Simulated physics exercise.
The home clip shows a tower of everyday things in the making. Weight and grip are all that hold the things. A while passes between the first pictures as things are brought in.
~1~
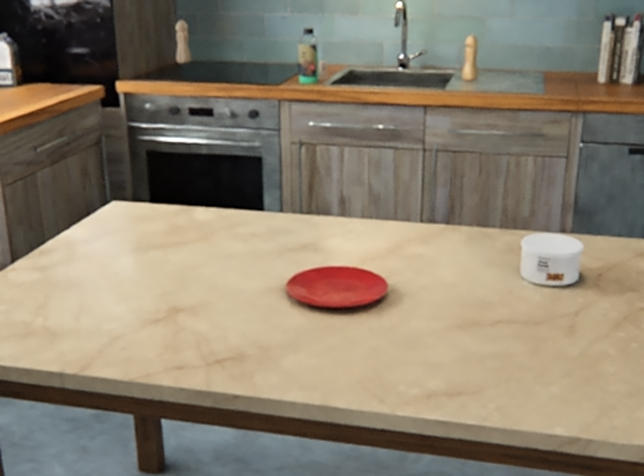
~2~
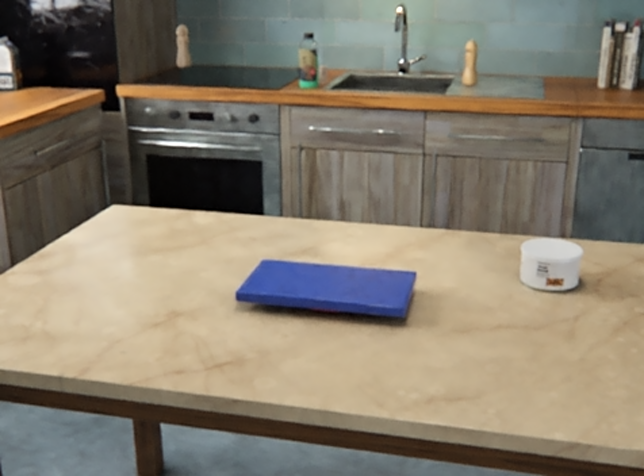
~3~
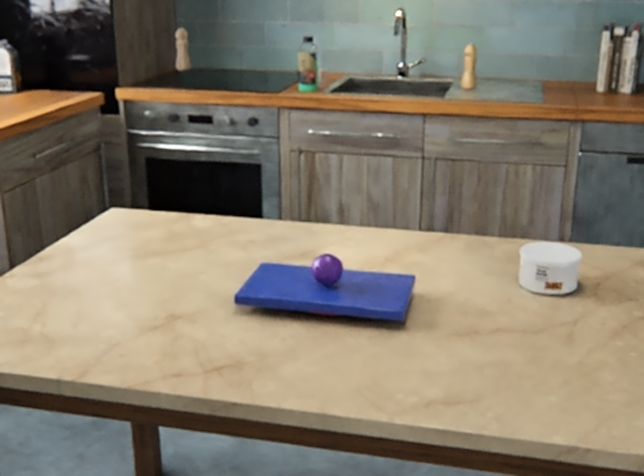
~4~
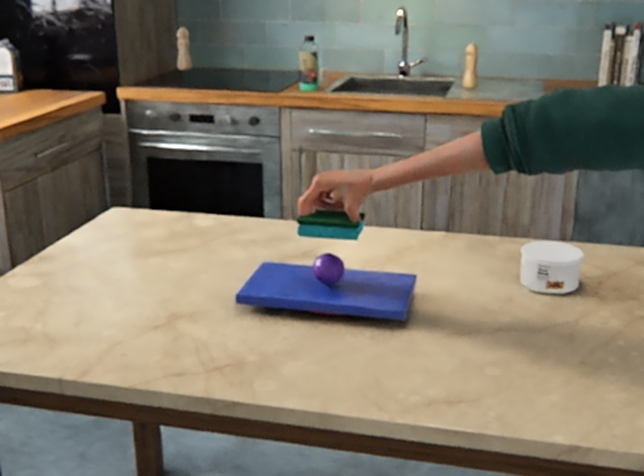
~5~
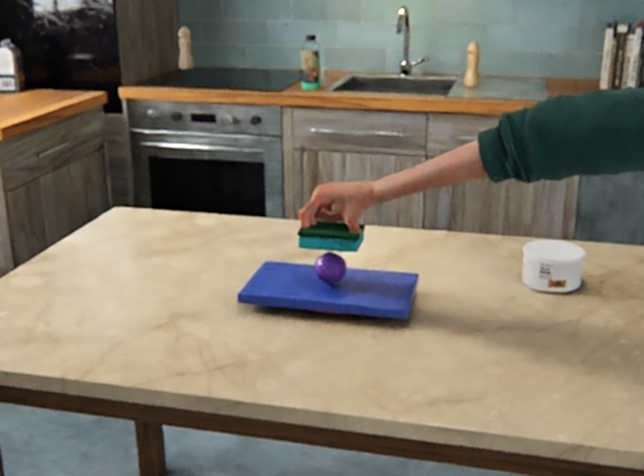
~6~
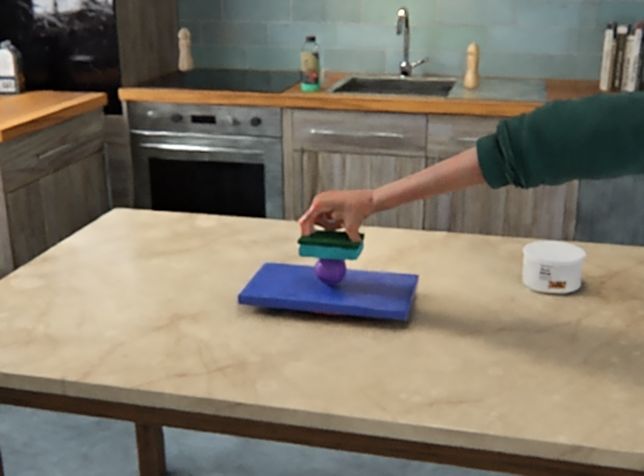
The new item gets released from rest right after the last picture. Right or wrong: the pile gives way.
Right.
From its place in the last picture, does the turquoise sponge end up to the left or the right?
It shifts to the viewer's right.
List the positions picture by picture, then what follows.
The last thing is not in view yet; red plate (337, 289), in the first picture.
The last thing is not in view yet, in the second picture.
The last thing is not in view yet, in the third picture.
Coming down; turquoise sponge (331, 225); purple onion (329, 269), in the fourth picture.
Coming down; turquoise sponge (332, 237), in the fifth picture.
In place under the hand; turquoise sponge (332, 245); purple onion (331, 269), in the sixth picture.
Then, 0.60 s after the last picture, turquoise sponge tipped 36° from how it was near (348, 253).
Then, 1.00 s after the last picture, turquoise sponge now fallen.
Then, 2.30 s after the last picture, nothing new.
At rest, fallen, turquoise sponge; the other 4 in place. Seen from the same camera at the end, turquoise sponge near (365, 265). The pile loses its balance.
